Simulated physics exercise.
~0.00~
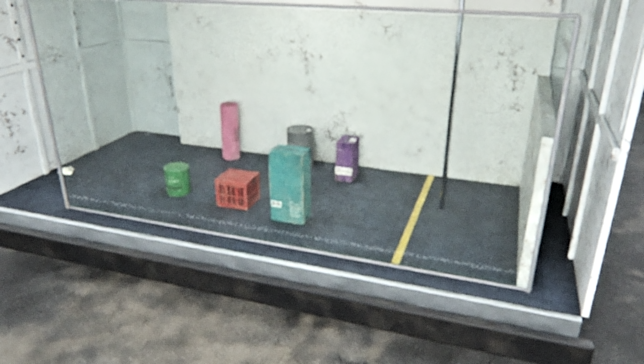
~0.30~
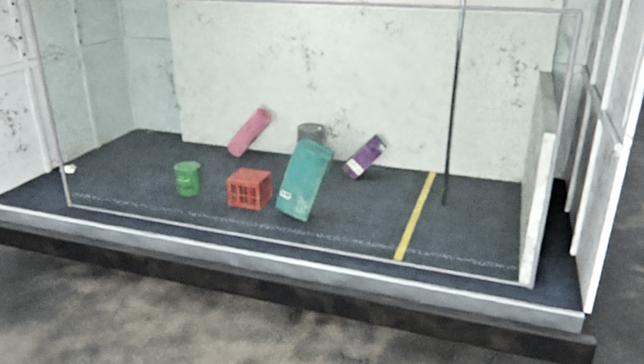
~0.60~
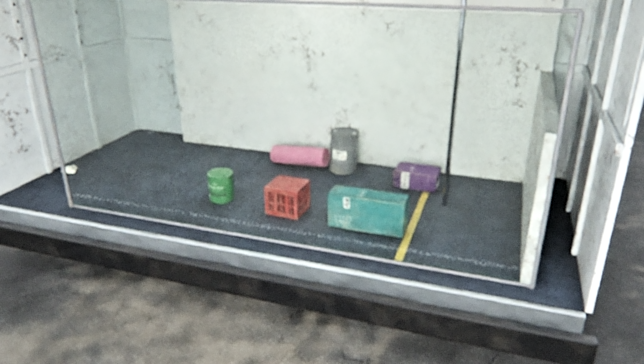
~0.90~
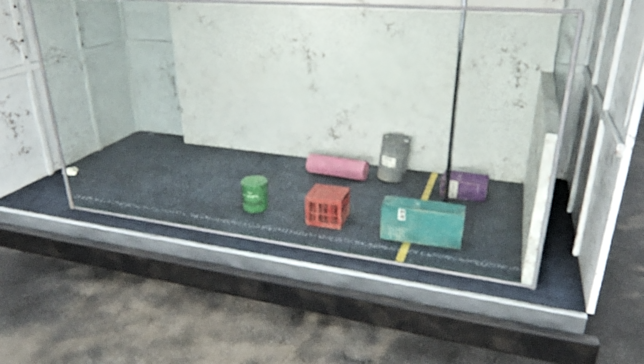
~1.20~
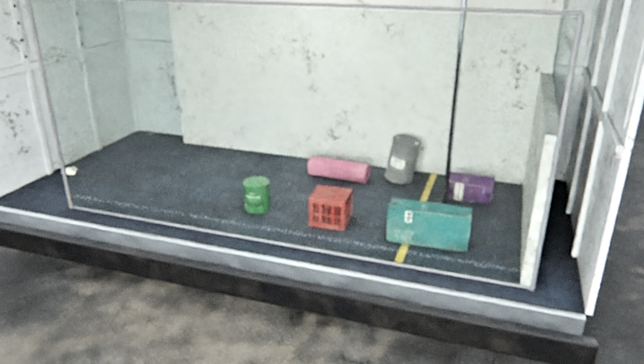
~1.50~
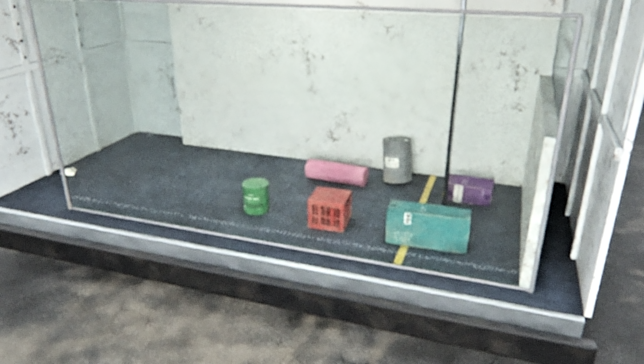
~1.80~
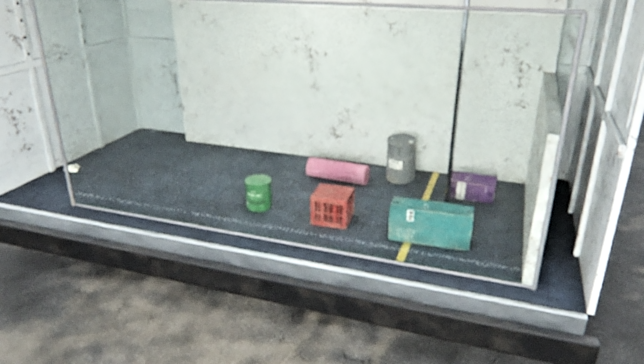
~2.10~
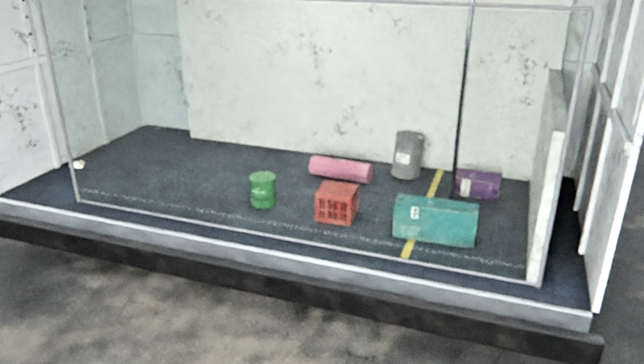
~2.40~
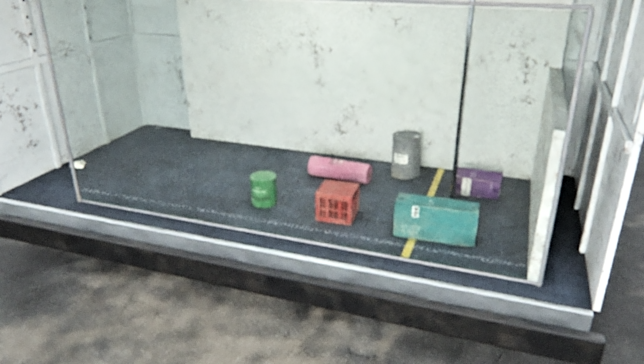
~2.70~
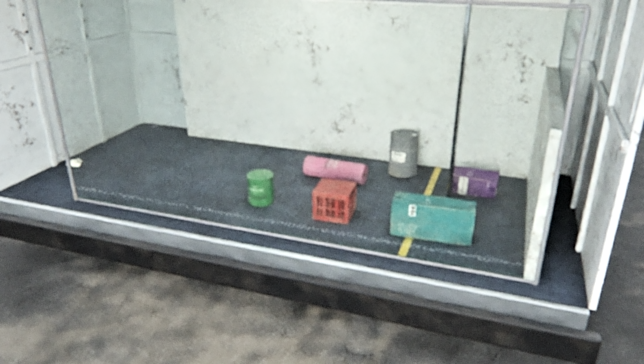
In a walled bay with a dark floor, a pink roll, teal box and purple pack topple rightward and slide right with a grey drum, red crate and green bucket, until the teal box and purple pack rest beyond the yellow line, the others short of it.
